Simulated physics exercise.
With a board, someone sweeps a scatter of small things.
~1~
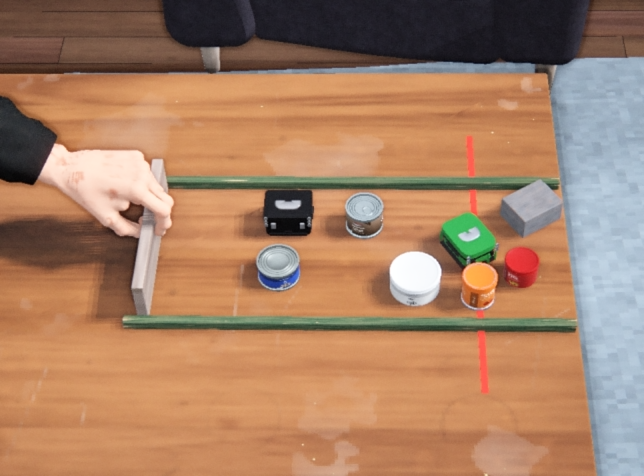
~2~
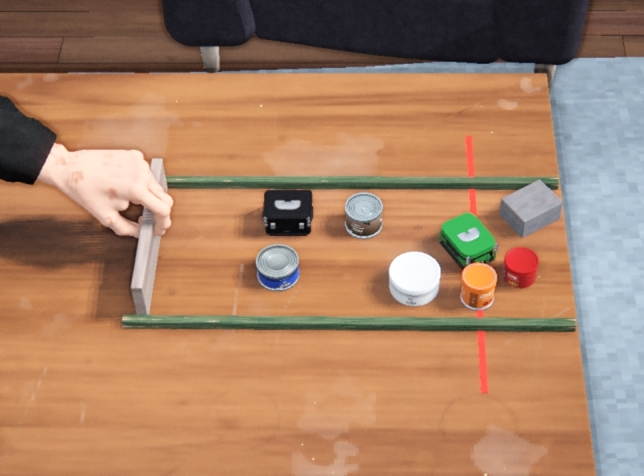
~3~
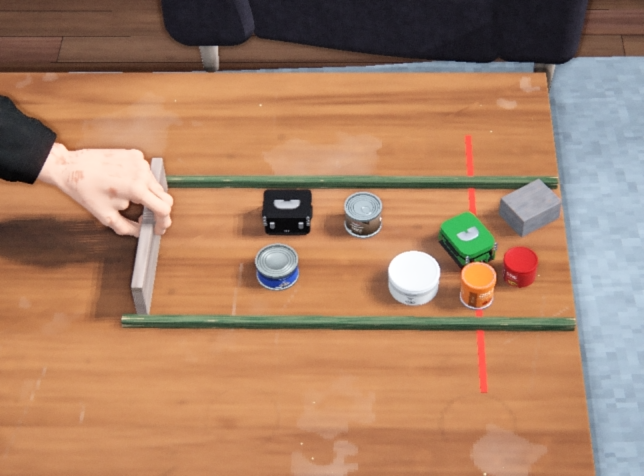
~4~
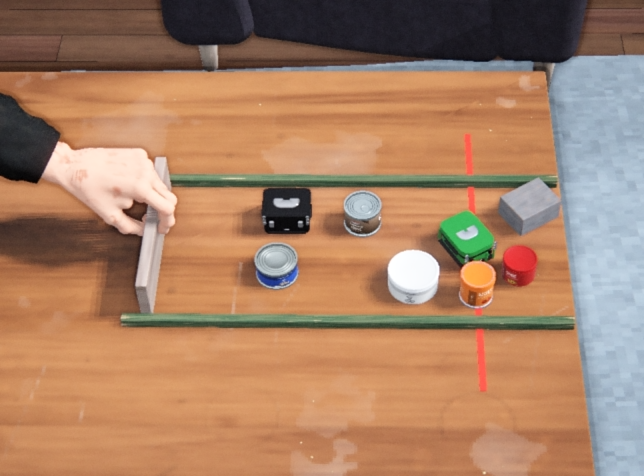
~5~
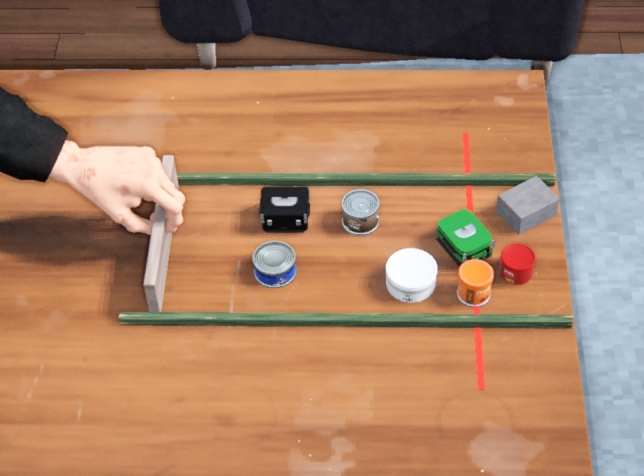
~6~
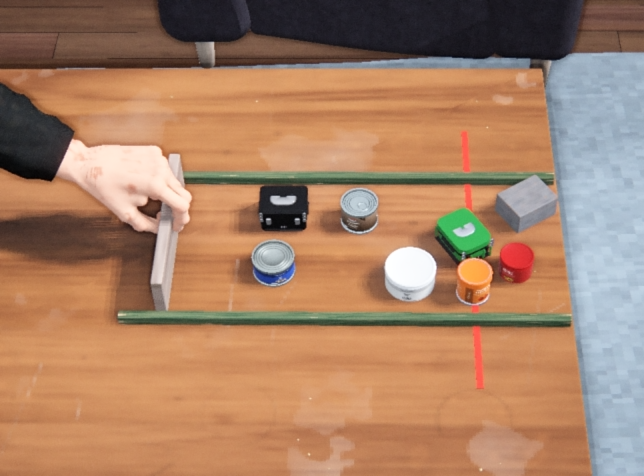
A hand slides a grey board slightly right toward several small, still objects on a table.
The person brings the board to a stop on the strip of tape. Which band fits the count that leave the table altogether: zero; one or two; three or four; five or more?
Once the push stops, one or two will be gone from the table.
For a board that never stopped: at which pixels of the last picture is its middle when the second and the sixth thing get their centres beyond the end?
The middle is near (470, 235) first and near (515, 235) after.
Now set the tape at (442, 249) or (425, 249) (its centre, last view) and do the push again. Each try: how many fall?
Tallies in order: 0 and 0.
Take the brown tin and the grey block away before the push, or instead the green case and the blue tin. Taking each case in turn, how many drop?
The number fallen is 0, and in the other try 1.
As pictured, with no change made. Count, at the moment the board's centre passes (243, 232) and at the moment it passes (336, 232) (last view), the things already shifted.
Moved so far: 0, later 3.
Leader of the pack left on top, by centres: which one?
Orange pot.
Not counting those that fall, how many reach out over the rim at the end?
The count is 2.
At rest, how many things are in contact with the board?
2 of them.
Soon after, none off yet; grey block at rest near (526, 204); red tub at rest near (516, 263); orange pot at rest near (474, 282).
Then, none off yet; grey block moving near (537, 203); red tub moving near (520, 267); orange pot moved well along near (530, 295).
At rest, the number that fall off is one or two; fallen, grey block.
